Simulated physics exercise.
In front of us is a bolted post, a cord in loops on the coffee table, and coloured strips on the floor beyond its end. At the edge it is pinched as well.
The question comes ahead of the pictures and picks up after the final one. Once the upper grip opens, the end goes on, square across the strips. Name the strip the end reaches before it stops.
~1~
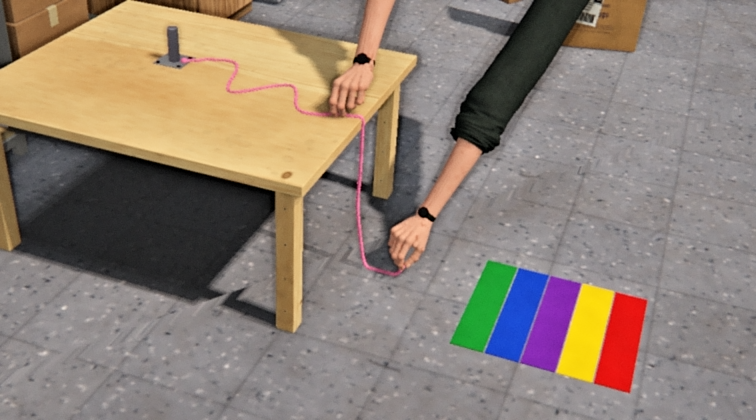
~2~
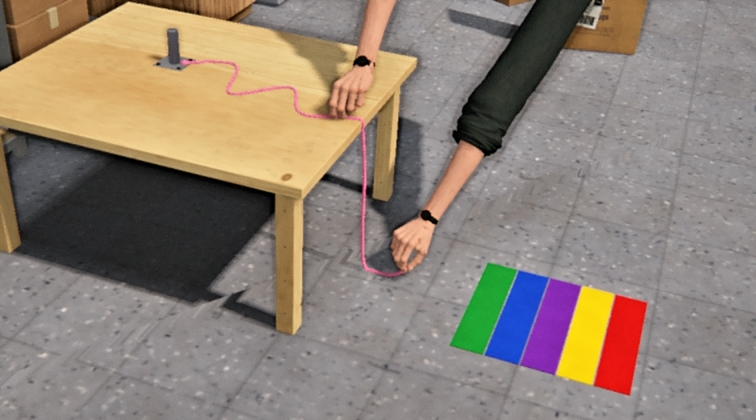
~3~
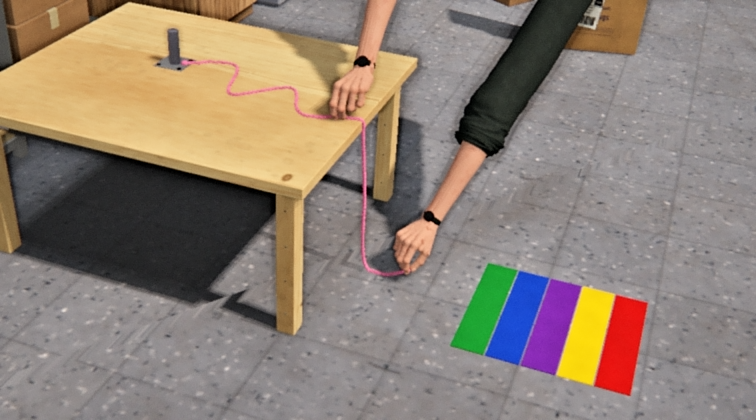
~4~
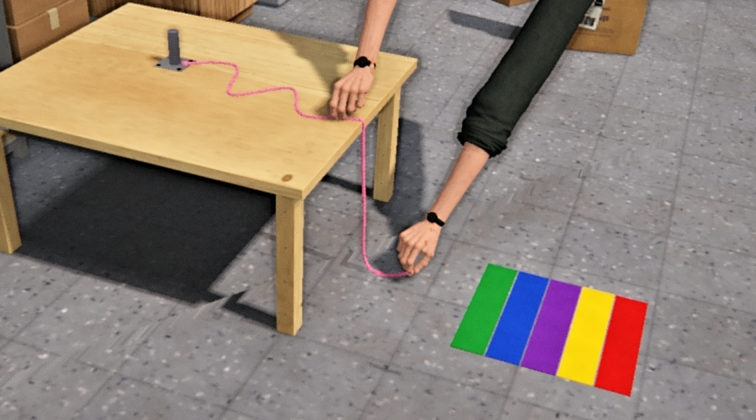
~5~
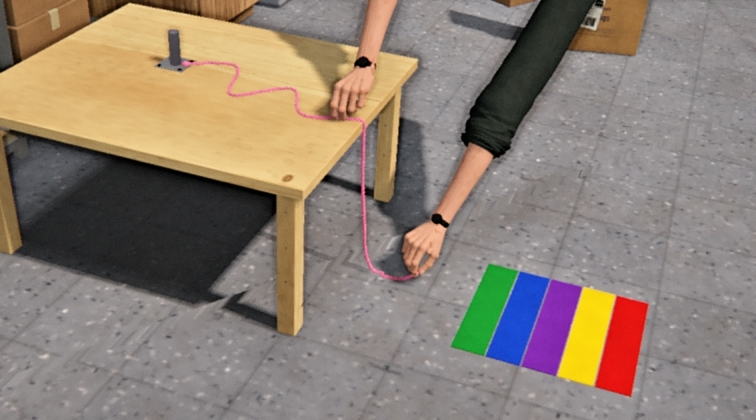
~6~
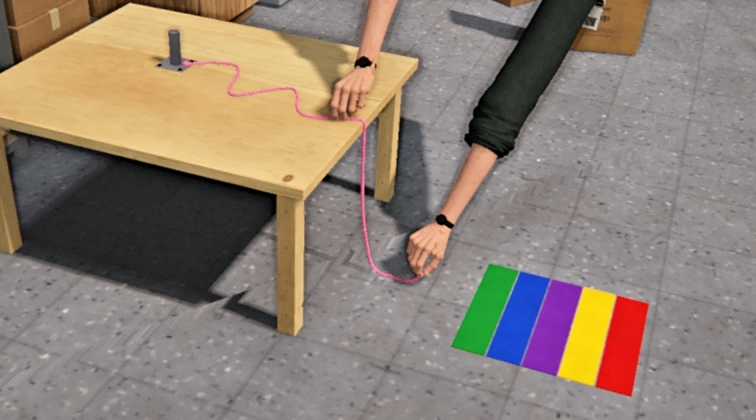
Red.
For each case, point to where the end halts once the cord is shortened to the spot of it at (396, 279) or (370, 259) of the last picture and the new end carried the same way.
Estimated pixels: (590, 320) then (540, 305).
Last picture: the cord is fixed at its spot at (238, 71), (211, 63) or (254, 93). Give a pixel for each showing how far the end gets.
(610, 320), (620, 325), (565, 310).
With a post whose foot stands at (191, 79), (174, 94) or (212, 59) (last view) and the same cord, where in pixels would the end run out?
Try by try, around (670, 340), (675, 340) and (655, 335).
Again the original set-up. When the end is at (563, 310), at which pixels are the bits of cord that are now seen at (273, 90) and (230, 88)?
You'll find them at (327, 105) and (277, 90).
Soon after, end near (563, 310); over purple.
Then, end near (606, 321); over yellow.
At full stretch, end near (632, 328); over red. The red one.
